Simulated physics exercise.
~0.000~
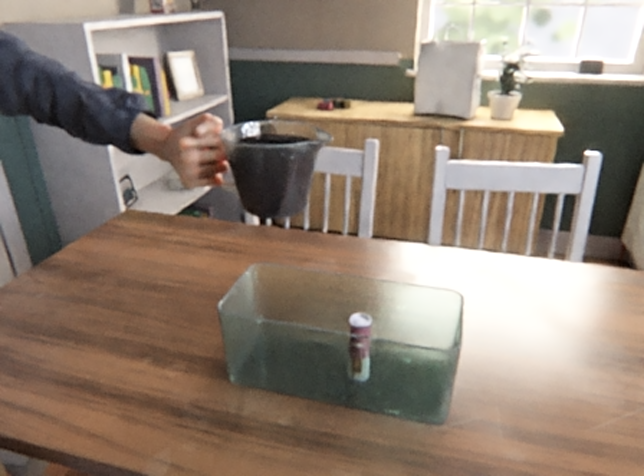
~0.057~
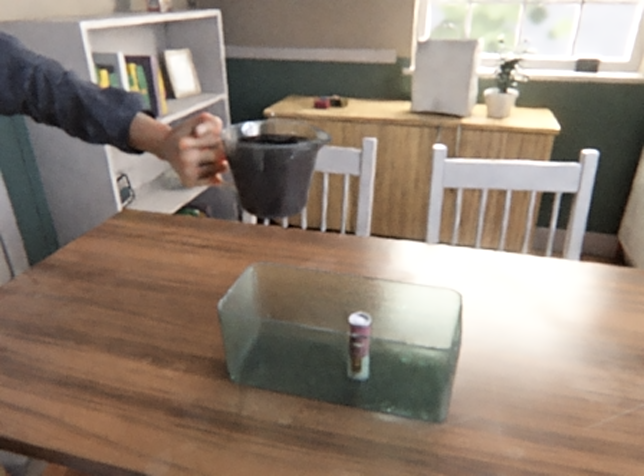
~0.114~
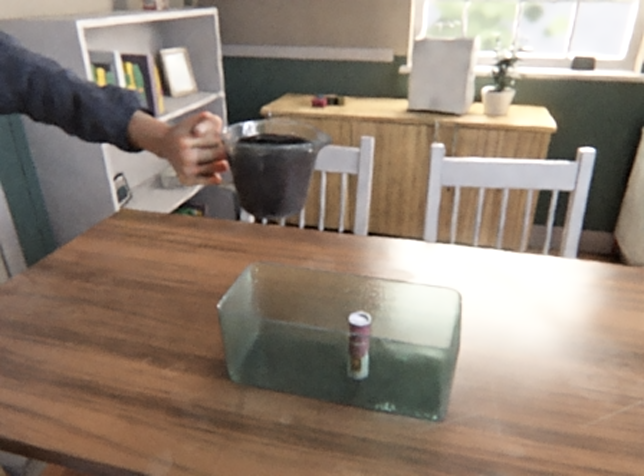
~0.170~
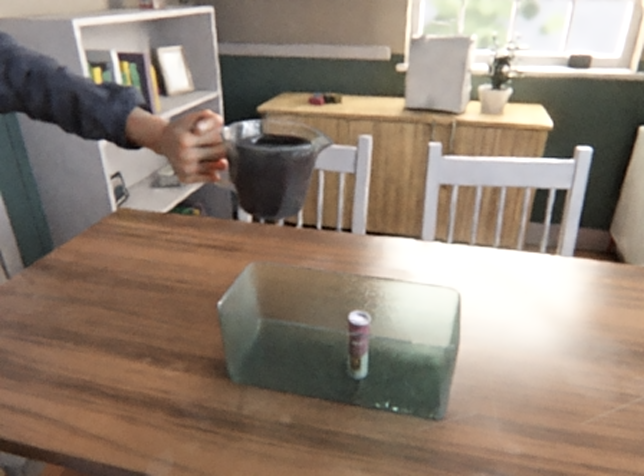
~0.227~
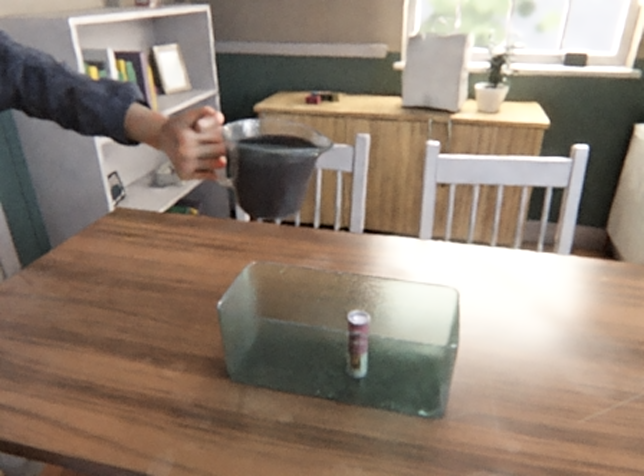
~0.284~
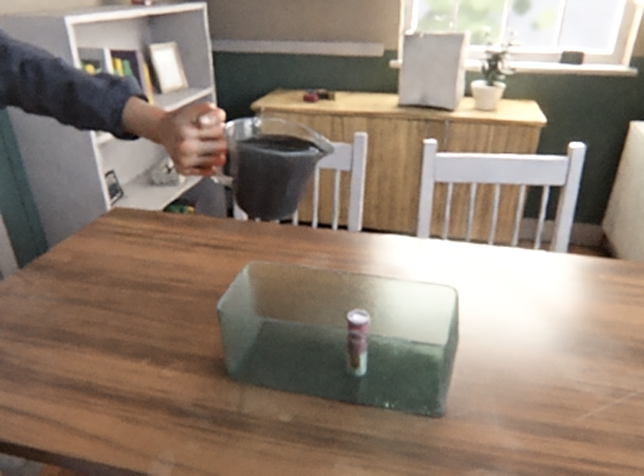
To begin with, a hand at the left holds a measuring jug of dark liquid upright above a wooden table, where a closed tin stands inside a long, clear basin. The hand then smoothly tilts the jug slightly to the right, while the tin and basin stay still.
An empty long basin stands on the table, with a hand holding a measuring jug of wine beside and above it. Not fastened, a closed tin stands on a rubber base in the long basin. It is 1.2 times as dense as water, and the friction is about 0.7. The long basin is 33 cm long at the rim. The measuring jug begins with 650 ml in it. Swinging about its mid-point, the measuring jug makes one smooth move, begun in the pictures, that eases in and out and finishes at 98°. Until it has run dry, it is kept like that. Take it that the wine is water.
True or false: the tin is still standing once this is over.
True.
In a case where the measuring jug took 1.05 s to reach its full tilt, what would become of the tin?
In that case the tin stays vertical.
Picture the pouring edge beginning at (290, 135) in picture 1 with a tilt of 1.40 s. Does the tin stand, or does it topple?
Then it tips over.
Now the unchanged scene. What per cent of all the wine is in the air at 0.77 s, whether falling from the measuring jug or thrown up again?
22 %.
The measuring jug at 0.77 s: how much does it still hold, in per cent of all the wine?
70 %.
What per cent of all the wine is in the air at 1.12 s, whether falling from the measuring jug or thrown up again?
Around 20 per cent of the liquid is in flight.
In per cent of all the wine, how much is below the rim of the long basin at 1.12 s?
Close to 64 in a hundred.
After 0.77 s the tilt is 57° and 70 per cent is still to pour; the tin stands where it began.
After 1.12 s the tilt is 89° and 16 per cent is still to pour; the tin stands where it began.
After 1.50 s the tilt is 98° and 0 per cent is still to pour; the tin stands where it began.
After 1.90 s the tilt is 98° and 0 per cent is still to pour; the tin stands where it began.
In the end the tin stands where it began.
